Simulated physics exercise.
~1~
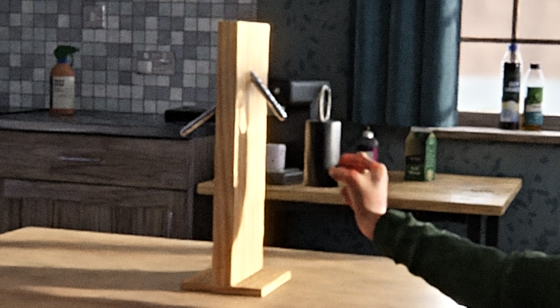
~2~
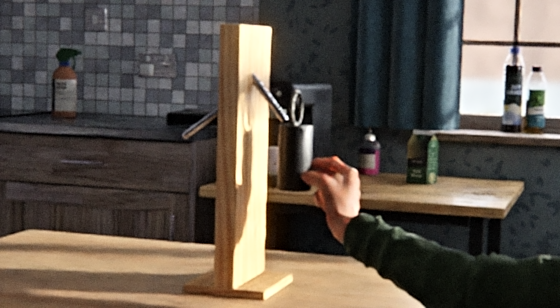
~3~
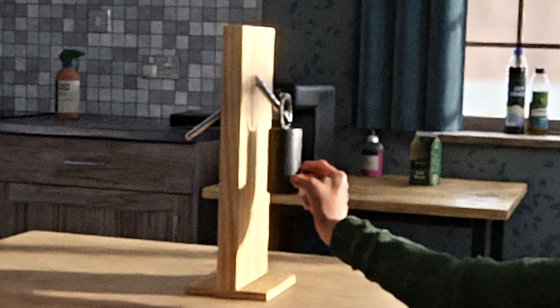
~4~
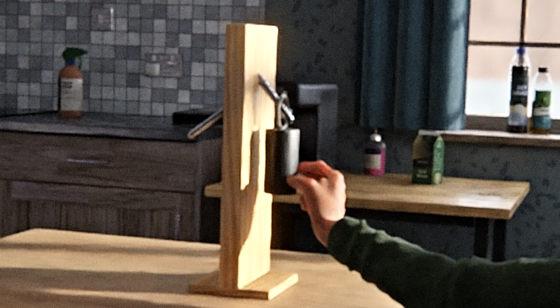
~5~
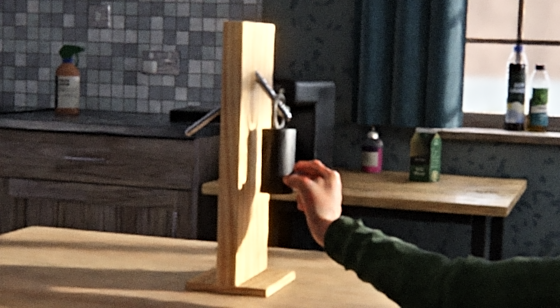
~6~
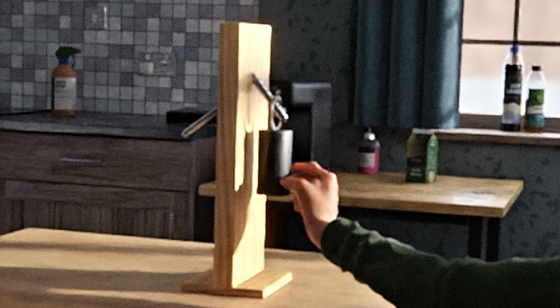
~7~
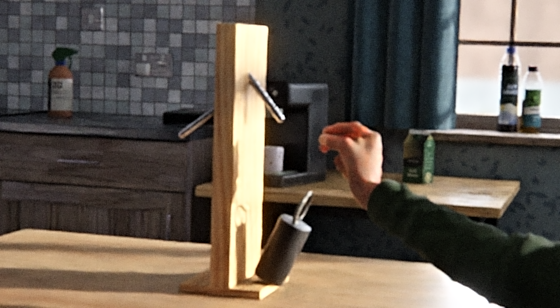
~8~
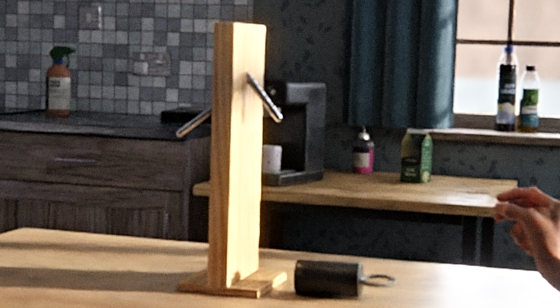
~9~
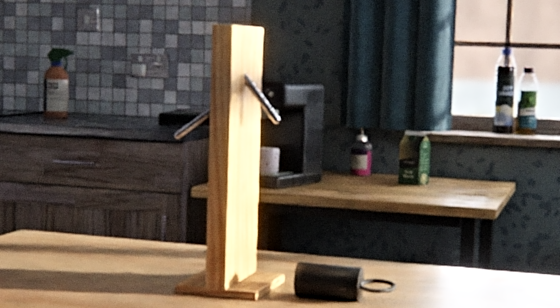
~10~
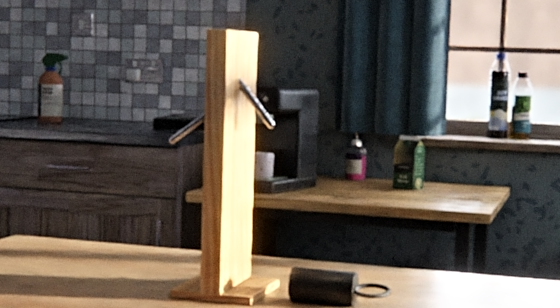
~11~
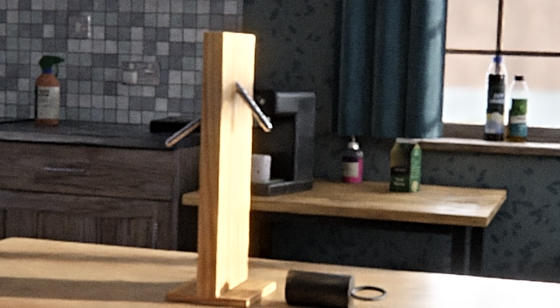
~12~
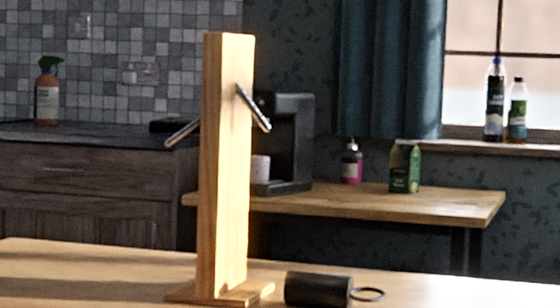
A black lantern with a ring handle, held by a hand in a dark green sleeve, moves left toward a wooden peg stand on a table. The hand brings its ring up to the slanted metal peg on the stand's right side and holds it there briefly. Once the fingers let go and draw back, the lantern drops to the foot of the stand, tilting. It tips over to the right onto its side as the hand leaves. The lantern ends lying still on the tabletop beside the upright stand, its ring pointing right.
